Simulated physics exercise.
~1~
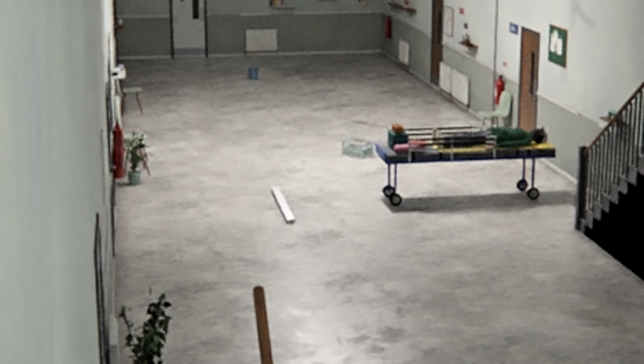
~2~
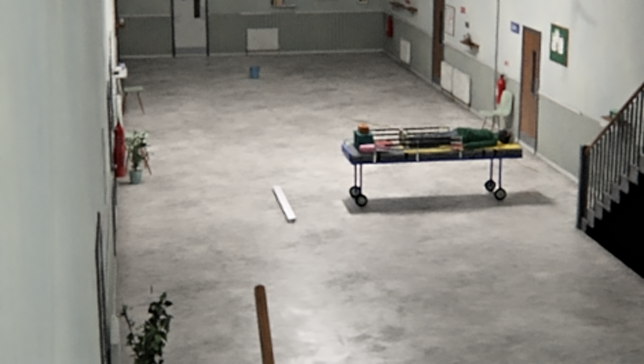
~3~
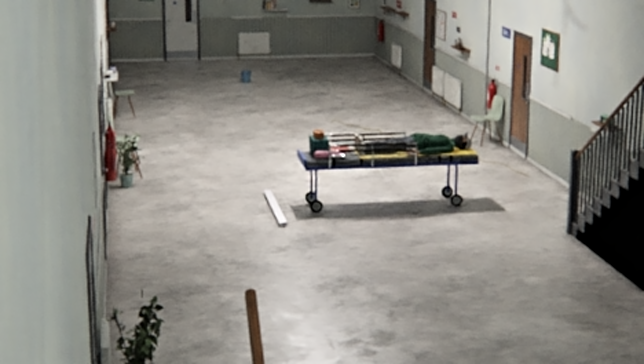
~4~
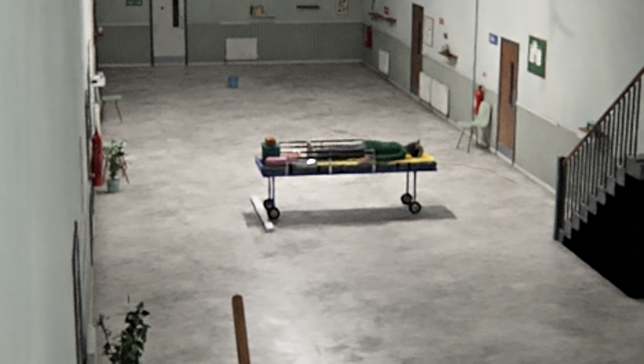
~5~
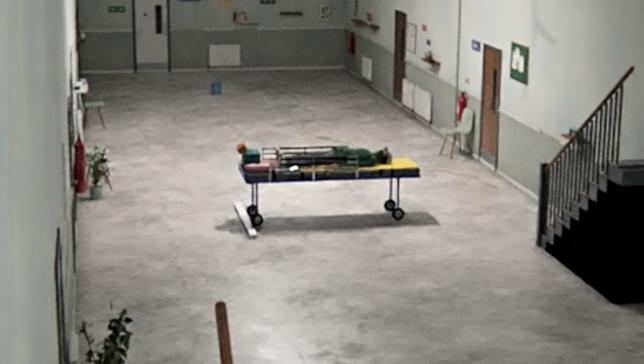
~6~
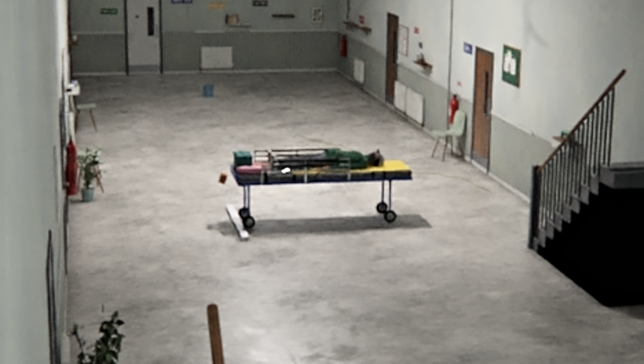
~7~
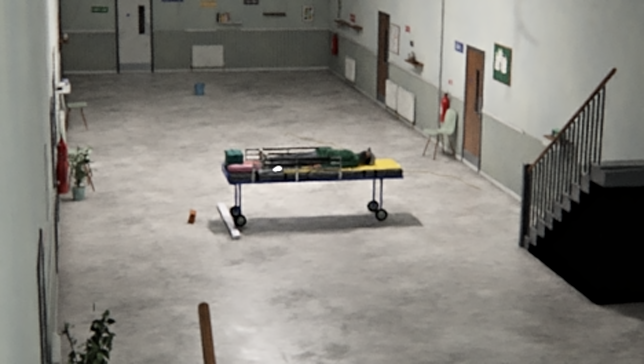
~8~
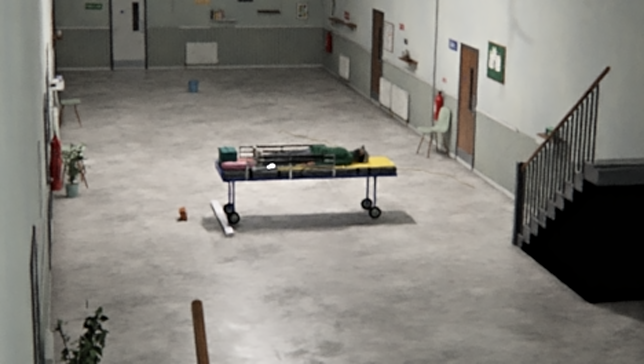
In a wide hall, a loaded trolley rolls left, stops at a white sill, and drops an orange box.
